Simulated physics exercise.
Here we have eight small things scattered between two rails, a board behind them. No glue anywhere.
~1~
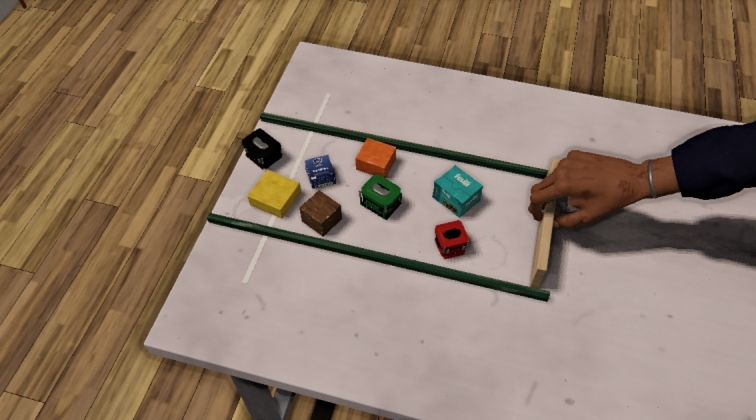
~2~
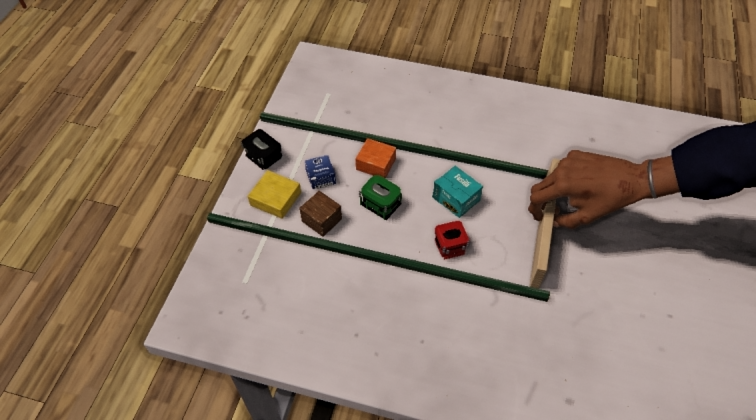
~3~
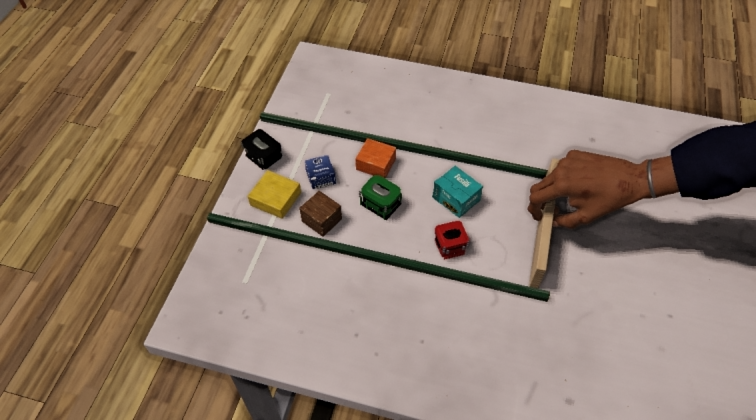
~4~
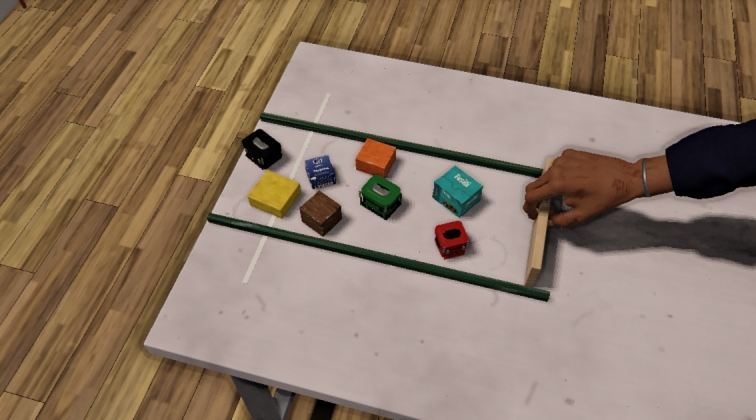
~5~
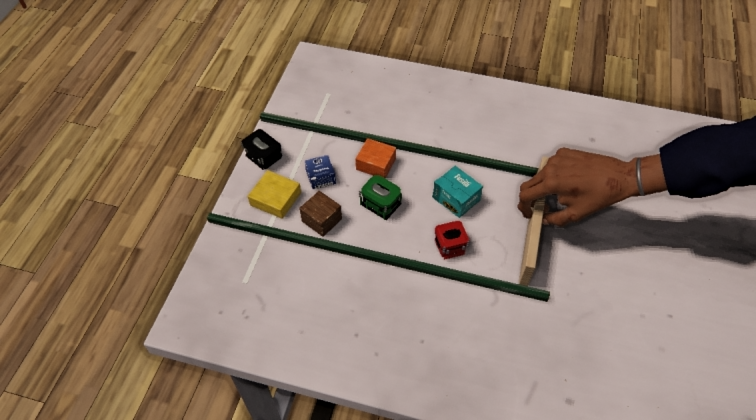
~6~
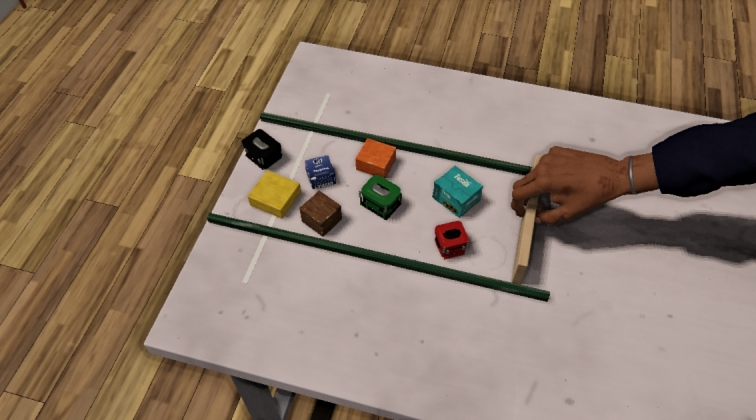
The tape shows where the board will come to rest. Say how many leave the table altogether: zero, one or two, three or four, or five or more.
Here the number that fall off is one or two.
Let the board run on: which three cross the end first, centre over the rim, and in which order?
Earliest first: The black case, the yellow block, the blue box.
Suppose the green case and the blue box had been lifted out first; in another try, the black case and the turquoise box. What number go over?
Fallen: 1, and 1 in the other try.
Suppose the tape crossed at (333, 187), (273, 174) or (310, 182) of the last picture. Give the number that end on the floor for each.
The counts: 0, 4 and 1.
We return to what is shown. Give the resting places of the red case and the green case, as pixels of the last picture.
Near (265, 198) and (254, 172).
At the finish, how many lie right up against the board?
In contact: 2.
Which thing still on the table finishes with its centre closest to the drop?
It is the blue box.
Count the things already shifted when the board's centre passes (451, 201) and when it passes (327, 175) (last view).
2 and 8.
Soon after, none off yet; black case at rest near (263, 150); yellow block at rest near (275, 194); blue box at rest near (320, 172).
In the end, the number that fall off is one or two; gone, yellow block and black case.
